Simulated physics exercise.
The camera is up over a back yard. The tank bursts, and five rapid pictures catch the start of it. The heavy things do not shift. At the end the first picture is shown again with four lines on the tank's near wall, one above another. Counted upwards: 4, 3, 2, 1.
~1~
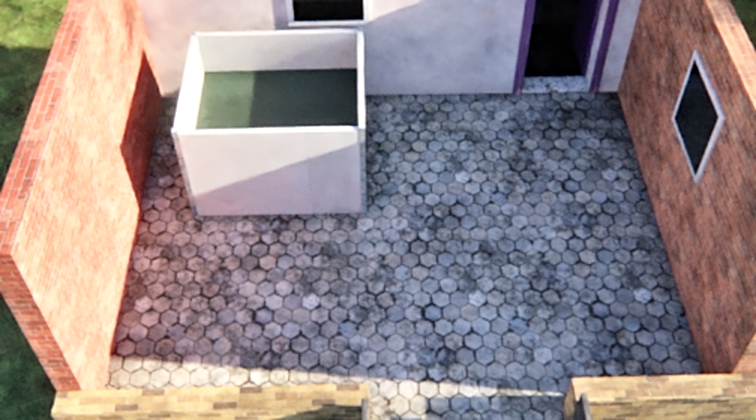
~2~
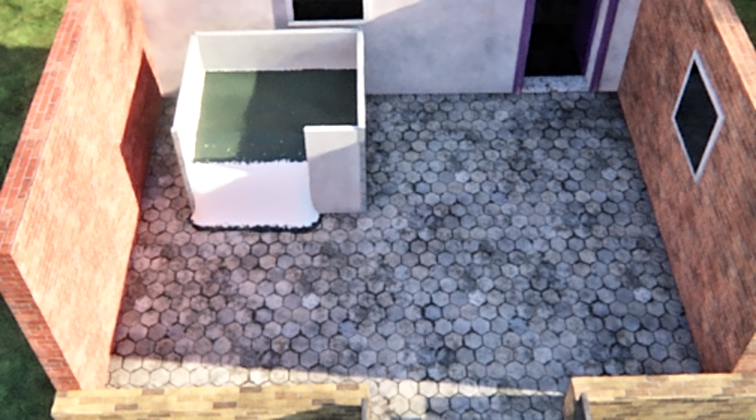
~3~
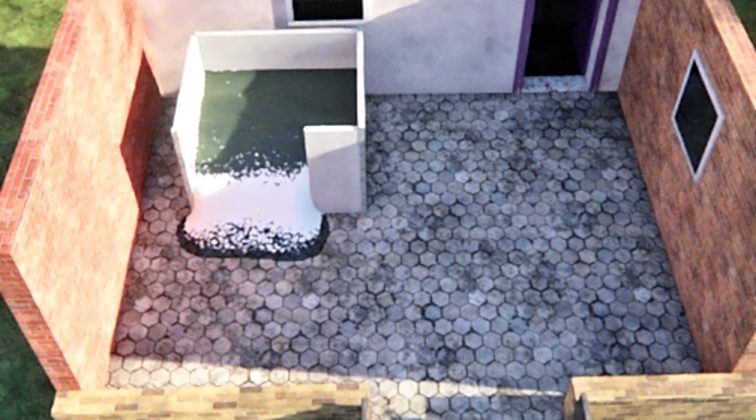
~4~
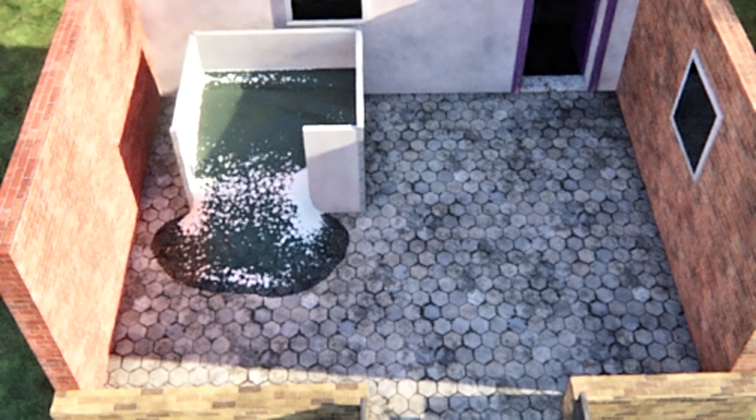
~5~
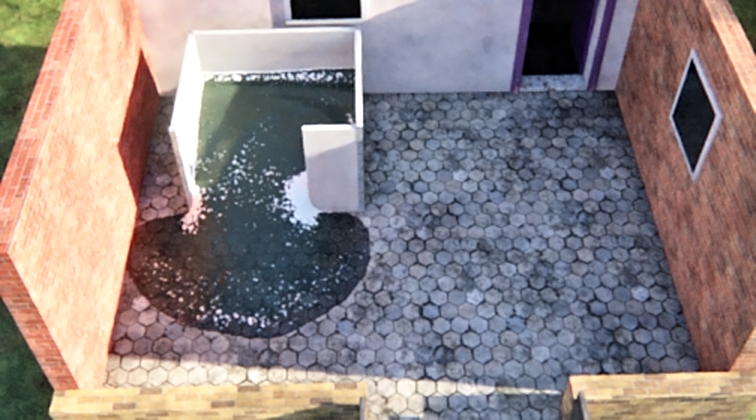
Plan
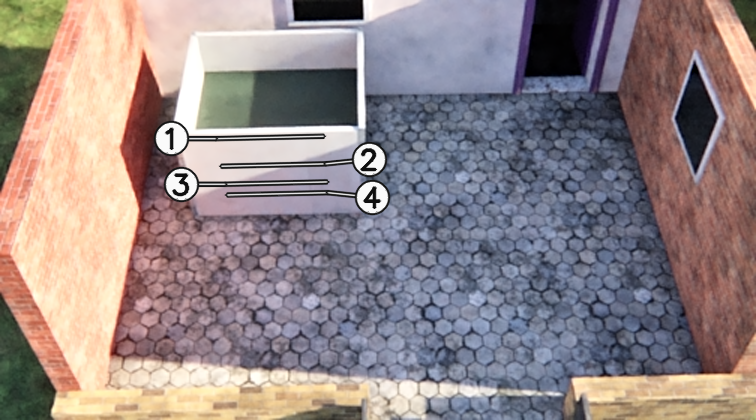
Dark water pouring out through a gap in the front of a white tank and spreading across a paved, brick-walled yard.
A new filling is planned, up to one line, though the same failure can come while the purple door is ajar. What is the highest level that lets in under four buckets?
Use level 3.
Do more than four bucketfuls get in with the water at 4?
No, not at all.
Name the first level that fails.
It is 2.
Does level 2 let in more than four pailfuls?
Yes, it does.
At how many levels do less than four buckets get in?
Two of the four.
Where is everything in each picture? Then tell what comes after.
Water in the tank at rest, its middle at (278, 114); foot of the purple doorway at (555, 92); open gate at (471, 378).
Water covers 2 % of the ground and shows as far out as (314, 218).
Water covers 4 % of the ground and shows as far out as (313, 247).
Water covers 8 % of the ground and shows as far out as (306, 281).
Water covers 14 % of the ground and shows as far out as (280, 328).
On the marked copy, 1 at (269, 137); 2 at (273, 165); 3 at (276, 183); 4 at (277, 193); from the bottom up 4, 3, 2, 1.
For level 1, dozens of bucketfuls pour in.
For level 2, about 10 bucketfuls get in.
For level 3, a bucket or two gets in.
For level 4, nothing gets over.
